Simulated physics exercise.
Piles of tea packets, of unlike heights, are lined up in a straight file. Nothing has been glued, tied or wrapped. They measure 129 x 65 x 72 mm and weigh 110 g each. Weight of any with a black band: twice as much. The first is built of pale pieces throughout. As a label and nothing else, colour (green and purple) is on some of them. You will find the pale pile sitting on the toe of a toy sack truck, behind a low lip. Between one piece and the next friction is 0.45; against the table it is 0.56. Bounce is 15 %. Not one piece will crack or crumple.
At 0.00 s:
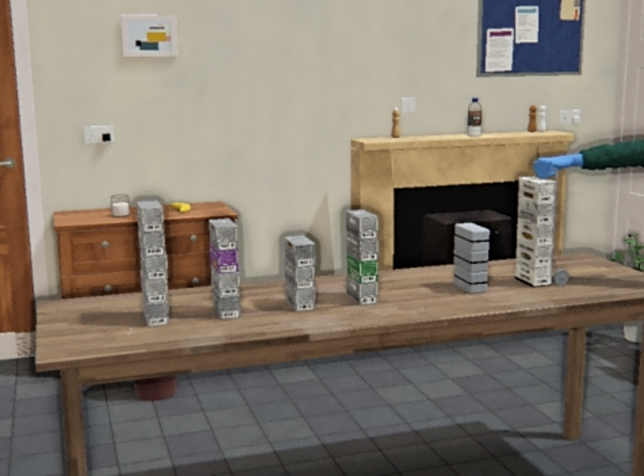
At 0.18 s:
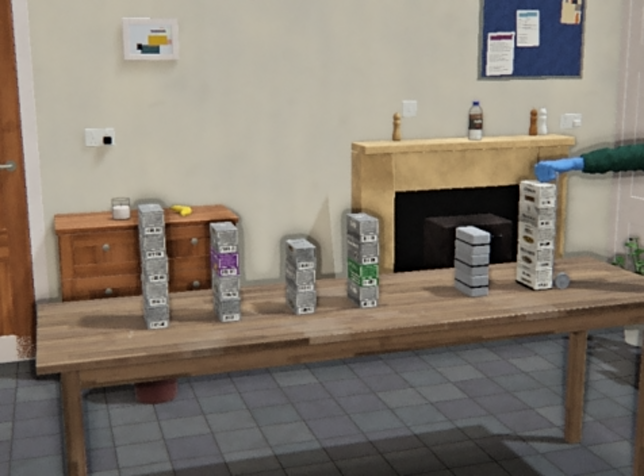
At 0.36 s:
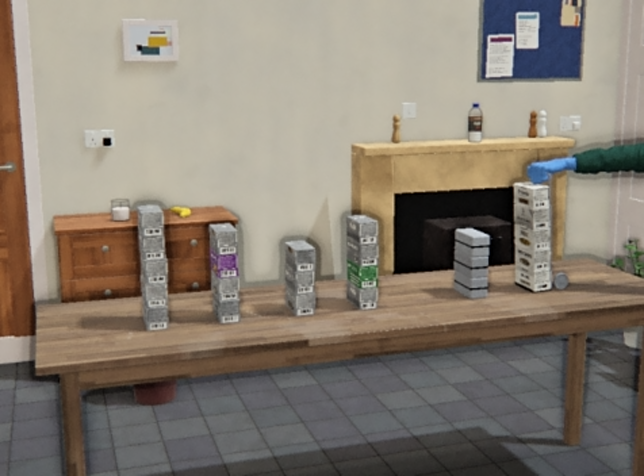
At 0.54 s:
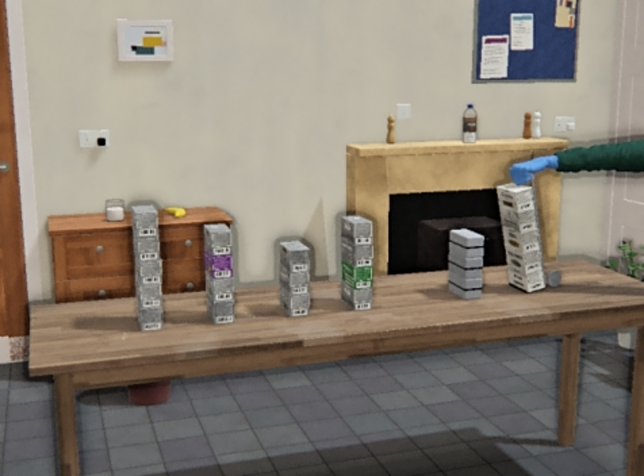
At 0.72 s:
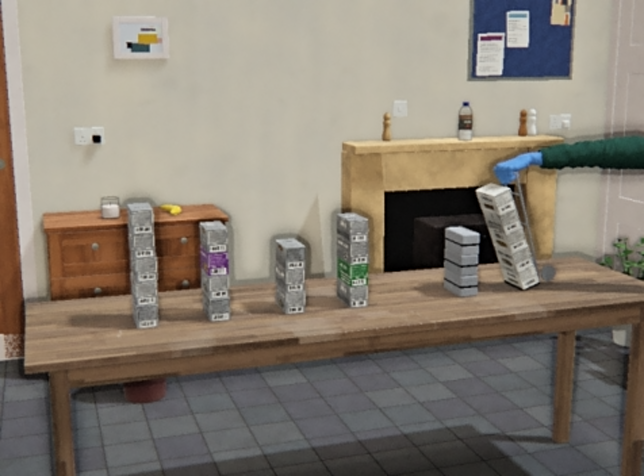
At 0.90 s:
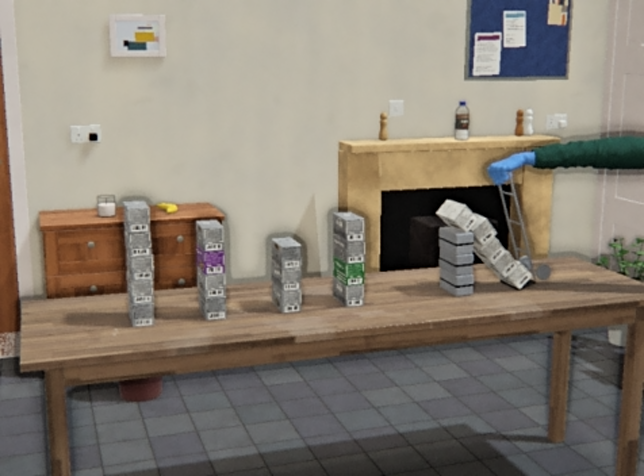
Gloved hand tilting a pale stack of packets leftward on a wooden table, the stack leaning onto the shorter grey pile beside it.
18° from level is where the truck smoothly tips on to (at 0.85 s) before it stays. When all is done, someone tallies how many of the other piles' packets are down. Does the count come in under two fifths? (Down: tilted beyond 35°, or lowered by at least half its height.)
Yes.
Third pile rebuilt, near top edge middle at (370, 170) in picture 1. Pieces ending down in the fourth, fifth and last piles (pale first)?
You'd get fourth 0, fifth 0 and last 0.
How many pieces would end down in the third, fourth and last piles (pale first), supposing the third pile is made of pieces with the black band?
Down per pile - third: 0, fourth: 0, last: 0.
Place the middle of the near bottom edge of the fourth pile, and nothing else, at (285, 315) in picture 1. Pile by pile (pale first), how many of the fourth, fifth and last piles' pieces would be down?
Fourth 0; fifth 0; last 0.
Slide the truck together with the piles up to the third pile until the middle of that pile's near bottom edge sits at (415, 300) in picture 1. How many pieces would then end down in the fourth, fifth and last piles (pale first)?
In that case fourth 0, fifth 0, last 0.
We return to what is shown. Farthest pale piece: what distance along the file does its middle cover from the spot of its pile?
About 56 cm.
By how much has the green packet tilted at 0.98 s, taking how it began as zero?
It sits at about 0 degrees.
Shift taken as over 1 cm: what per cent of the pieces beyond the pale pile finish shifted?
That comes to 15 in a hundred.
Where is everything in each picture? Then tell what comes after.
In the first picture (we follow the side turned to the camera), truck frame (555, 192) 0° forward; purple packet (228, 262); green packet (369, 272); no other piece has moved.
The second picture shows truck frame 0° forward; purple packet (229, 265).
The third picture shows truck frame (550, 197) 4° forward, top of the pale pile leaning 4°; purple packet (228, 266); no other piece has moved.
The fourth picture shows truck frame (534, 197) 11° forward, top of the pale pile leaning 11°; purple packet (223, 267); no other piece has moved.
The fifth picture shows truck frame (521, 195) 16° forward, top of the pale pile leaning 21°; purple packet (218, 264); no other piece has moved.
The sixth picture shows truck frame (514, 195) 18° forward, top of the pale pile leaning 47°; green packet (355, 275); purple packet (214, 263); one has shifted.
Around 0.98 s, 5 of the pale pile down; none of the 19 other packets down, 3 disturbed.
Around 1.44 s, 5 of the pale pile down; 3 of the 19 other packets down.
Finally (1.9 s), 5 of the pale pile down; 3 of the 19 other packets down; green packet unmoved; purple packet unmoved. That is 16 per cent. Seen by the last camera, middles, green packet near (349, 270), purple packet near (210, 258).
